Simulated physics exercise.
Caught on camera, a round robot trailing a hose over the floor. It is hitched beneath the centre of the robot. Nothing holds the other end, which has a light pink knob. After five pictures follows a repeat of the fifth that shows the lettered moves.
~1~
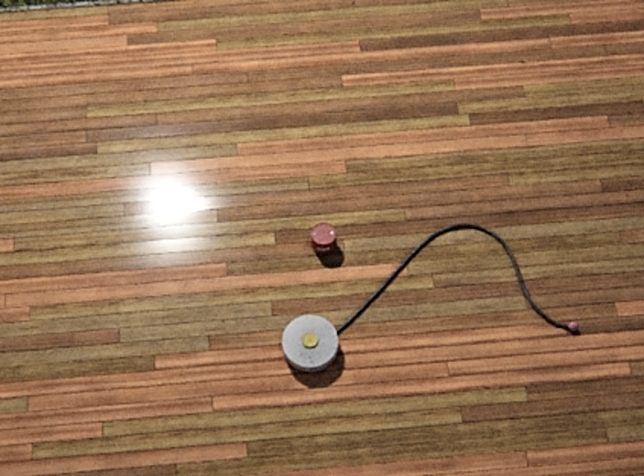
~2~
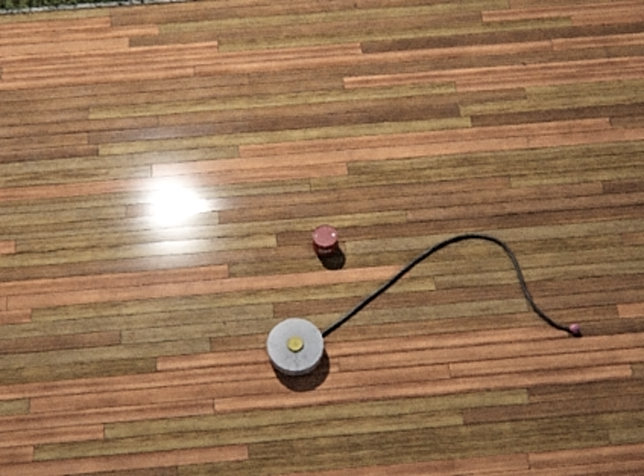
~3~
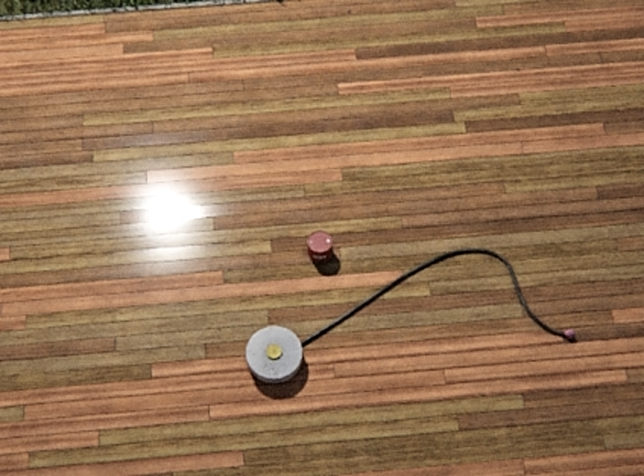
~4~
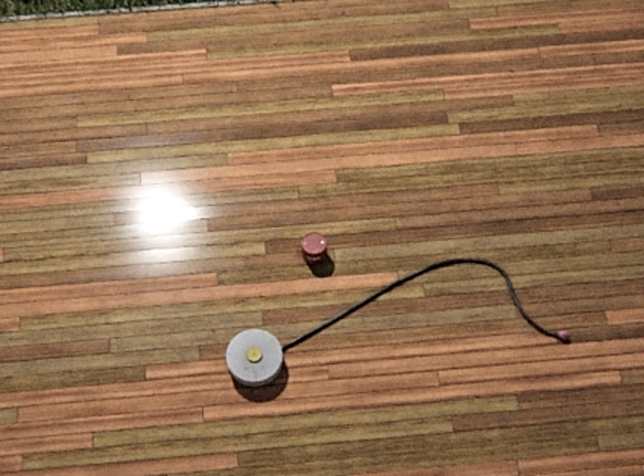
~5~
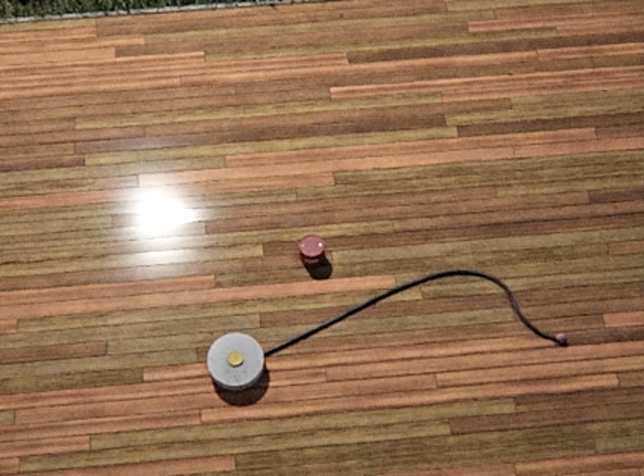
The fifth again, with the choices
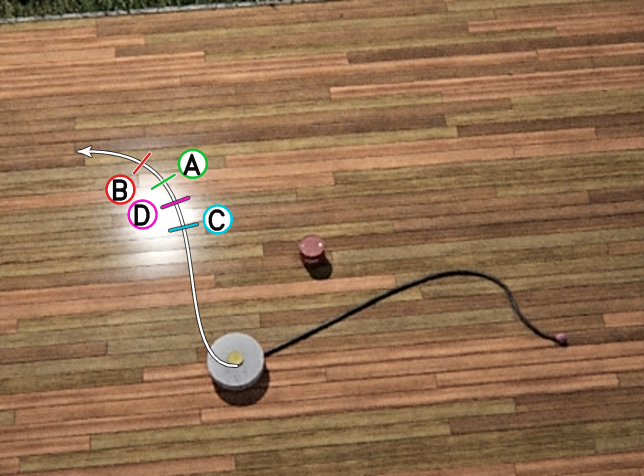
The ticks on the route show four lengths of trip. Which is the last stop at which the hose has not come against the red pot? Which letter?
D.
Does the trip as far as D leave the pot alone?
For that mark, yes.
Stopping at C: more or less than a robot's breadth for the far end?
Less.
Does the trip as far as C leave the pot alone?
Yes.
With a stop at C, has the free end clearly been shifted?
Yes.
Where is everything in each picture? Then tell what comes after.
Free end (573, 327); red pot (324, 239); robot (310, 344), in the first picture.
Robot (296, 347); red pot (325, 241), in the second picture.
Robot (274, 355); red pot (320, 247), in the third picture.
Robot (255, 358); red pot (314, 248), in the fourth picture.
Robot (236, 362); red pot (312, 251); free end (561, 338), in the fifth picture.
On the marked copy, A at (163, 182); B at (142, 163); C at (184, 227); D at (175, 203); the route from (237, 366) via (184, 231) to (79, 152).
Following D. Soon after the start, robot (197, 313), middle of the hose (387, 303), free end (559, 338).
Later, robot (188, 249), middle of the hose (367, 303), free end (548, 333).
In the end, robot (174, 198), middle of the hose (335, 283), free end (517, 320); nothing has been touched.
As for the rest, A brings the hose against the pot; B brings the hose against the pot; C is safe but short.
